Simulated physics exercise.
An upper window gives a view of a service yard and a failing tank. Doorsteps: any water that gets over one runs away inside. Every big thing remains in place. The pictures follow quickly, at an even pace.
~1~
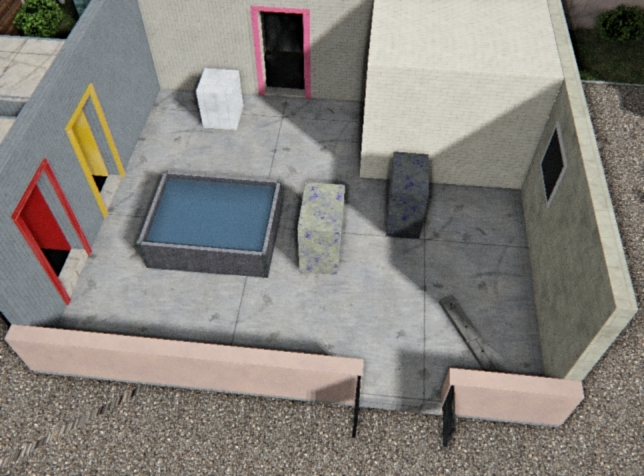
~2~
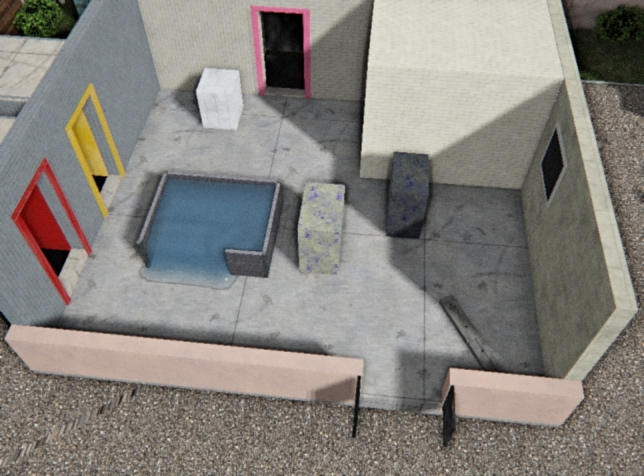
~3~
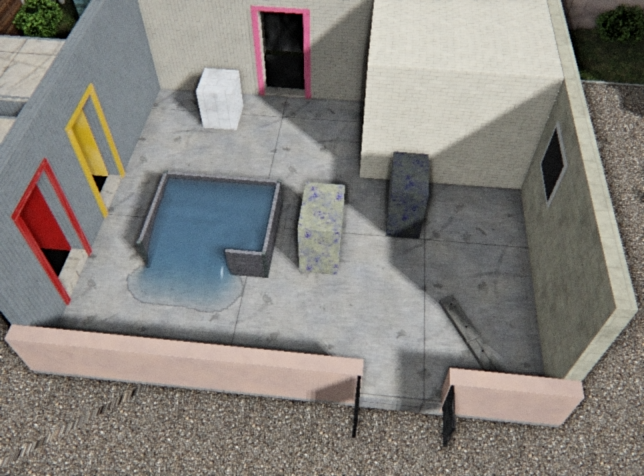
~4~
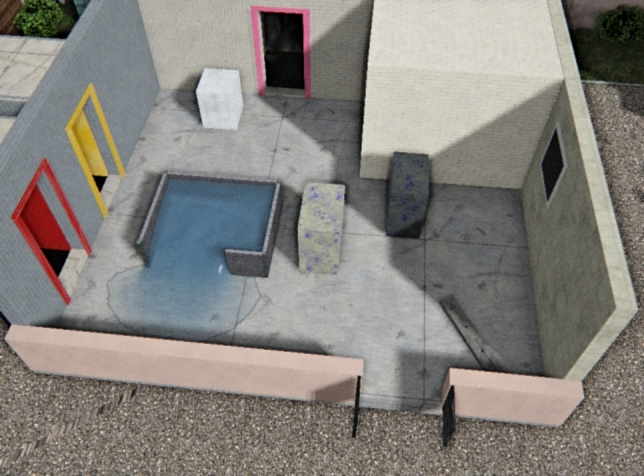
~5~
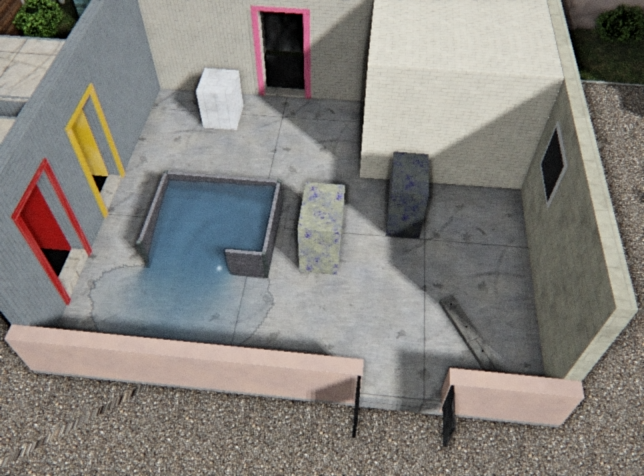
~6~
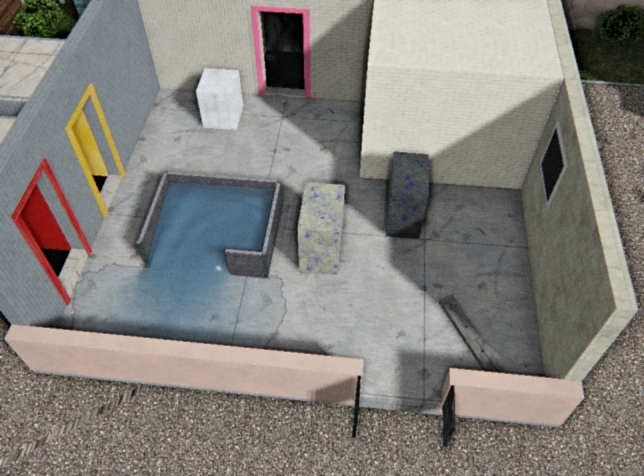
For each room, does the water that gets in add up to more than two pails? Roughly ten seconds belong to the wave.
Red door: No, two pails at most; yellow door: No, two pails at most; pink door: No, two pails at most.
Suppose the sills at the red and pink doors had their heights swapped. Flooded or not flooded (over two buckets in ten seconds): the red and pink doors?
Taking each in turn, the red one exceeds the threshold and the pink one remains within bounds.
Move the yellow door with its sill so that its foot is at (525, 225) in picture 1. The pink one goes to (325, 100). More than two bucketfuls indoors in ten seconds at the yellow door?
My reading: Yellow door takes less.
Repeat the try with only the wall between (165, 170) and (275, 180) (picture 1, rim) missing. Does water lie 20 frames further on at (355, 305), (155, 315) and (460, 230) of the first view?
Bone-dry, bone-dry, bone-dry.
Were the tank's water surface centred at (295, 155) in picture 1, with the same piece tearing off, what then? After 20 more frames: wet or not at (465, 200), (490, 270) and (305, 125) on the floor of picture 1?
Bone-dry, bone-dry, bone-dry.
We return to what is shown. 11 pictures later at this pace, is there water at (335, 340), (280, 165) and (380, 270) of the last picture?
Same order as asked: Drenched; dry as before; dry as before.
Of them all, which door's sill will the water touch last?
That would be the door marked pink.
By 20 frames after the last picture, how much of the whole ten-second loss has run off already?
Roughly 5 percent.
A moment on, water covers 15 % of the floor; the red door wet at the sill, nothing in, the yellow door not reached, the pink door not reached.
Next, water covers 25 % of the floor; the red door wet at the sill, nothing in, the yellow door not reached, the pink door not reached.
Then, water covers 45 % of the floor; the red door under two buckets in, the yellow door wet at the sill, nothing in, the pink door not reached.
Later, water covers 70 % of the floor; the red door under two buckets in, the yellow door wet at the sill, nothing in, the pink door wet at the sill, nothing in.
In the end, water covers 95 % of the floor; the red door under two buckets in, the yellow door wet at the sill, nothing in, the pink door wet at the sill, nothing in.
